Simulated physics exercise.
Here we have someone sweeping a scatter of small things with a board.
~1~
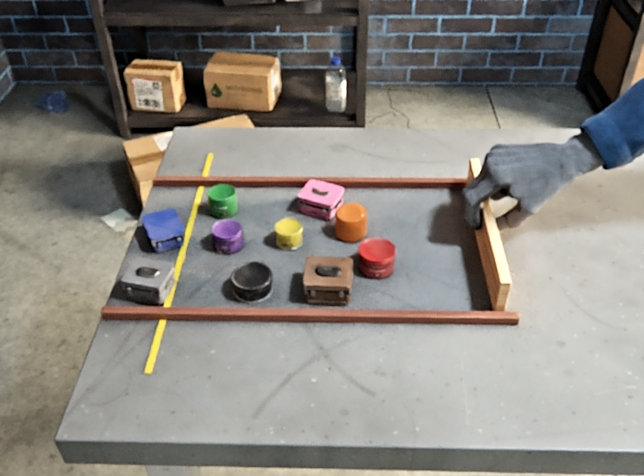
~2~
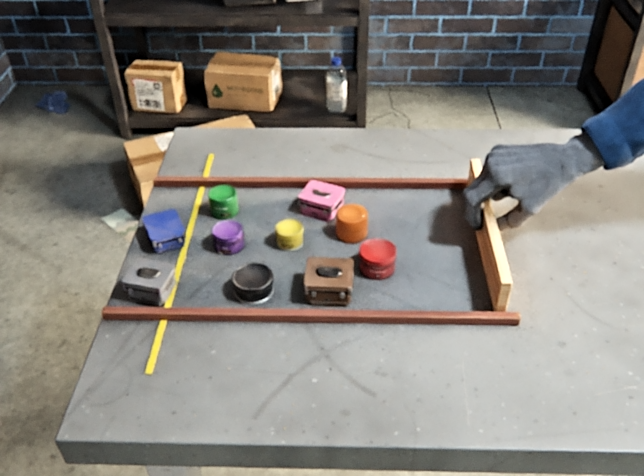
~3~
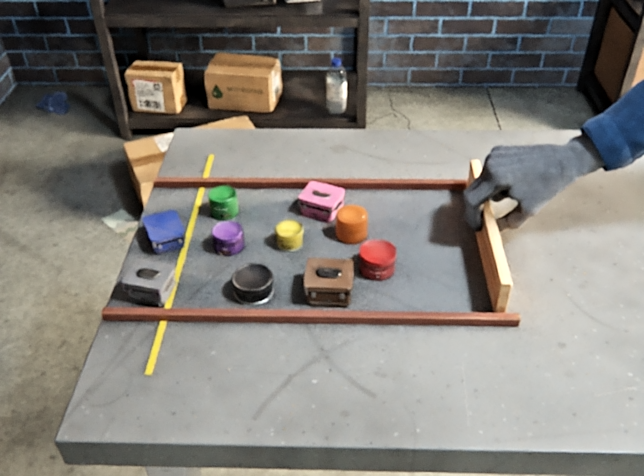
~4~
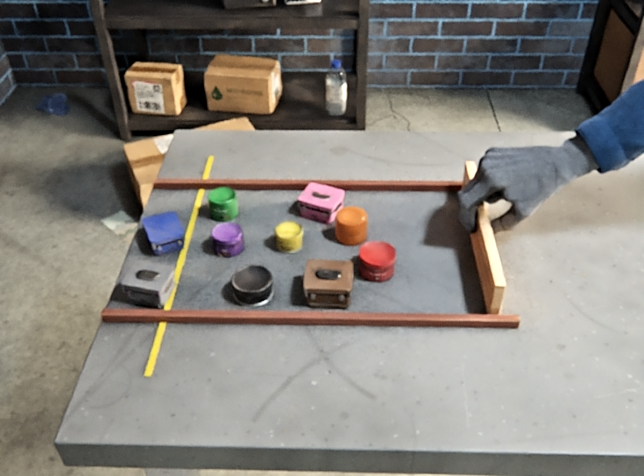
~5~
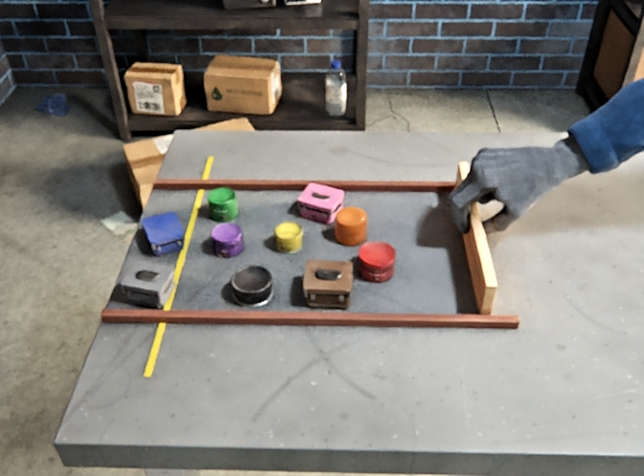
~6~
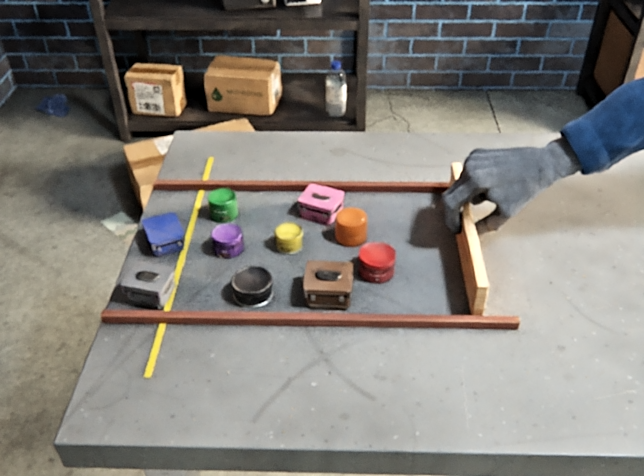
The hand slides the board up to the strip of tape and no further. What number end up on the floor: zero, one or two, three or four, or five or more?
Outcome: The number that fall off is three or four.
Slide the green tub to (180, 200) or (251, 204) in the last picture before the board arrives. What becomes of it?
In that order, it does not fall; is kept.
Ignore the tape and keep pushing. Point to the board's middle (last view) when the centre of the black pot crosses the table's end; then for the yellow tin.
At (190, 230) for the black pot; at (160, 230) for the yellow tin.
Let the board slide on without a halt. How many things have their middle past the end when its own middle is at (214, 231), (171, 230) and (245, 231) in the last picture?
In that order 2, 5 and 0.
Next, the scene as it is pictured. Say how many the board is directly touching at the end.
It touches 4.
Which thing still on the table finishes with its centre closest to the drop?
Foremost is the green tub.
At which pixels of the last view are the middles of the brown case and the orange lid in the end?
Near (147, 285) and (173, 225).
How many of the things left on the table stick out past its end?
Overhanging: 1.
Soon after, none off yet; blue case at rest near (165, 235); grey case at rest near (150, 286); green tub at rest near (223, 206).
At rest, the number that fall off is three or four; fallen, black pot, purple tub, grey case and blue case.
